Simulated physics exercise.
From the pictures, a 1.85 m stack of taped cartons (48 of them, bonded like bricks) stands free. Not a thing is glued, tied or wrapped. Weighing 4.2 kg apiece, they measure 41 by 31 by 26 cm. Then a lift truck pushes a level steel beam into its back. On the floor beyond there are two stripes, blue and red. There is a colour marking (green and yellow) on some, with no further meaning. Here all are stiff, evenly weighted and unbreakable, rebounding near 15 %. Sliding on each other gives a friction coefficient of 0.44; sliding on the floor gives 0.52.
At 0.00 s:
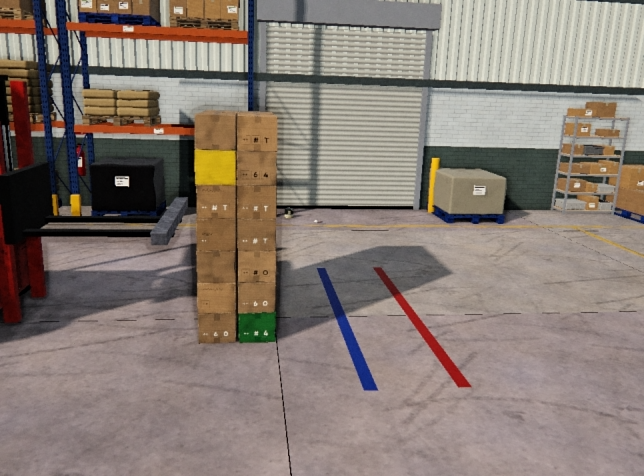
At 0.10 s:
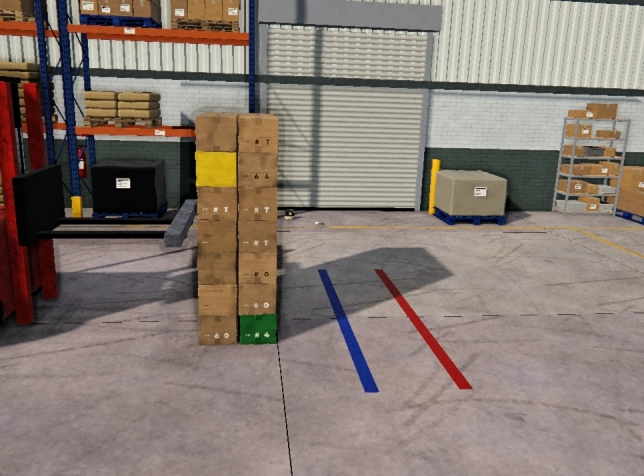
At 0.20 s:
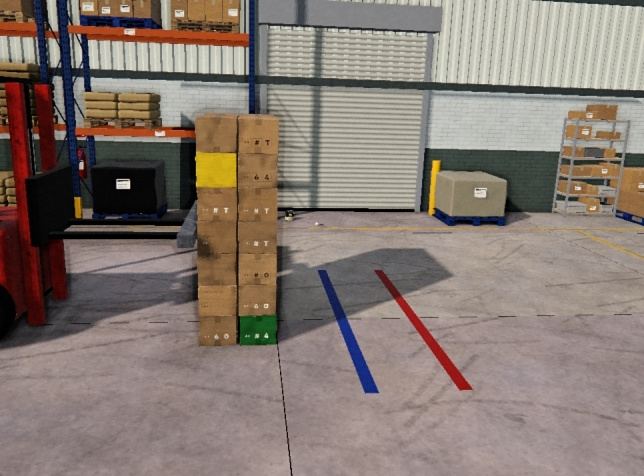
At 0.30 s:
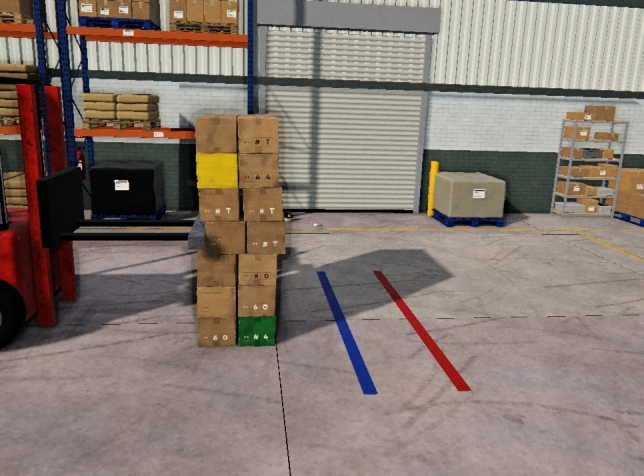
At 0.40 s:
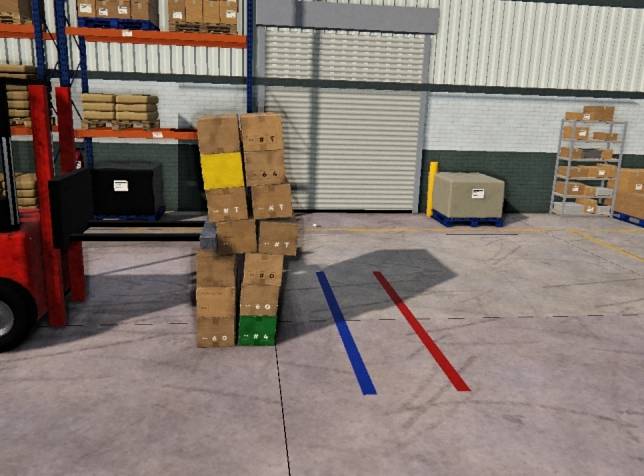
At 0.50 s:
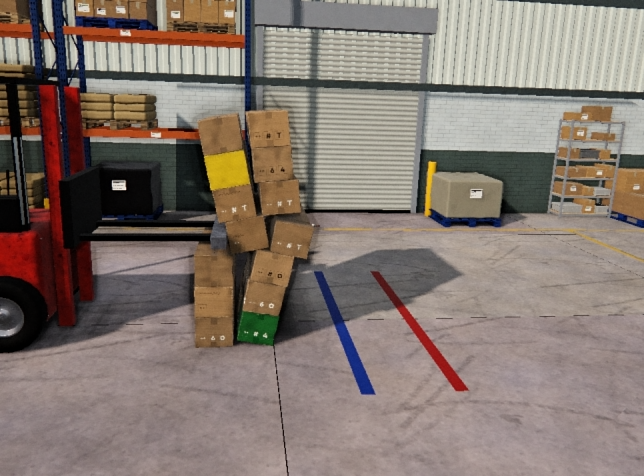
In a warehouse, a red forklift moves right and pushes a beam into stacked cartons, tilting them.
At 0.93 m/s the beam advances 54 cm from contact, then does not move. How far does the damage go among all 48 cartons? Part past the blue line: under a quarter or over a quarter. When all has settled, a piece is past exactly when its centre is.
Past the line, the portion surpasses a fourth.
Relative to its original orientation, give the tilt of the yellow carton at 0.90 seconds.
Tilt from start: Approx. 30 degrees.
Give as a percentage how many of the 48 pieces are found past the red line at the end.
I'd put it at around 25 per cent of them.
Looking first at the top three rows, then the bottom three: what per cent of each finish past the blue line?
Top 50 per cent versus bottom 20 per cent.
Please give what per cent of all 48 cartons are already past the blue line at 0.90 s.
10 percent by then.
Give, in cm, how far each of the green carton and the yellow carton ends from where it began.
For green it's roughly 30 cm, and for yellow it's roughly 140 cm.
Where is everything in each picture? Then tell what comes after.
In the first frame (each place is the centre of the face we see best), beam (160, 239) 20 cm from the stack; red line, near end, (433, 343); blue line, near end, (353, 345); yellow carton (215, 168); green carton (258, 328); all in place.
Beam (174, 241) 11 cm from the stack; yellow carton (216, 170), in the second frame.
Beam (186, 242) 19 mm from the stack; yellow carton (216, 170), in the third frame.
Beam (197, 243) 7 cm in; yellow carton (217, 171); 15 have shifted, in the fourth frame.
Beam (209, 243) 17 cm in; yellow carton (222, 171) tilted 6°; green carton (258, 331) tilted 4°; steepest lean 6°, the carton at (222, 115); 38 have shifted, in the fifth frame.
Beam (220, 243) 26 cm in; red line, near end, (430, 347); blue line, near end, (350, 349); yellow carton (227, 170) tilted 11°; green carton (258, 329) tilted 11°; steepest lean 11°, the carton at (269, 215); 38 have shifted, in the sixth frame.
By 0.90 s, 4 of the 48 cartons past the blue line; green carton tilted 54°; yellow carton tilted 33°, 9 cm lower.
By 1.50 s, 20 of the 48 cartons past the blue line; green carton on its side; yellow carton tilted 31°, 38 cm lower.
When it is over (3.7 s), 21 of the 48 cartons past the blue line; yellow carton upside down; green carton on its side. That is 44 per cent. In pixels of the last frame, middles, yellow carton near (164, 350), green carton near (287, 320).
